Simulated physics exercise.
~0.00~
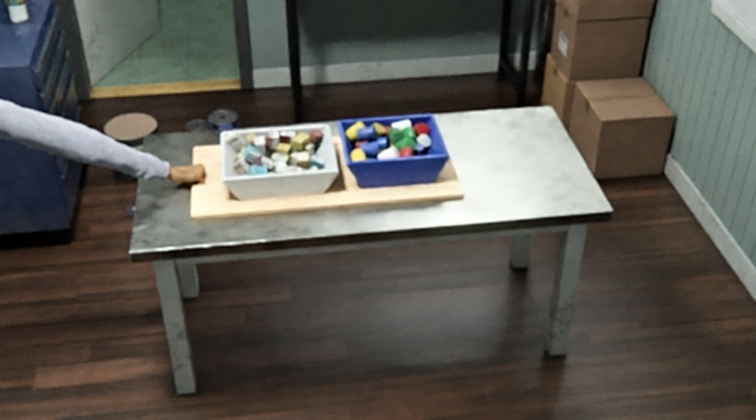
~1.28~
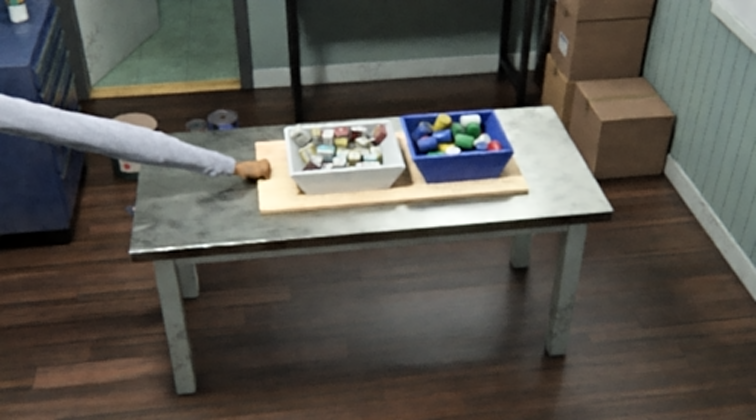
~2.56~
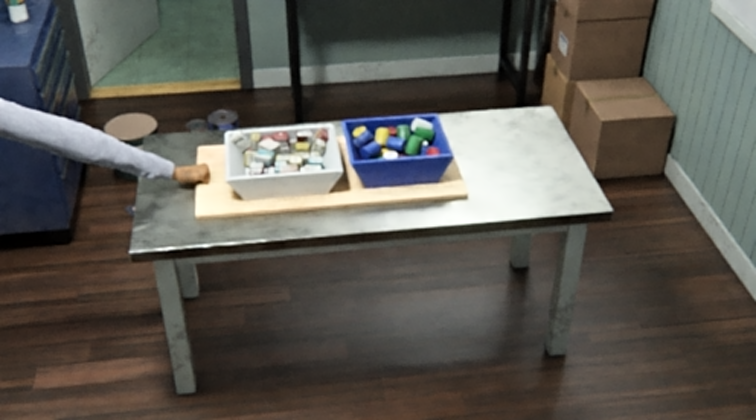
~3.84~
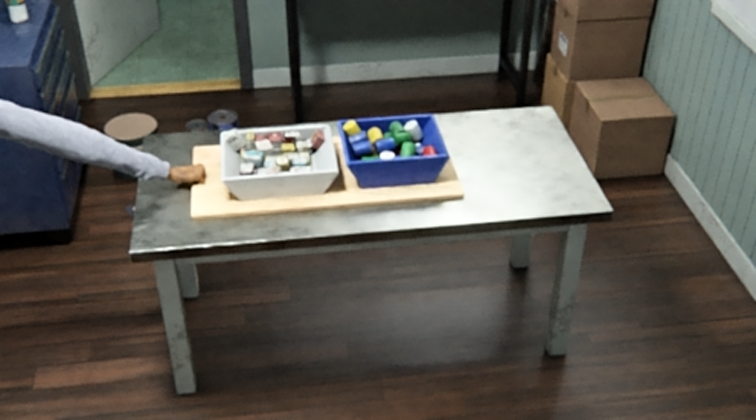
A hand slides a board holding white and blue baskets right, then back left, spilling nothing.
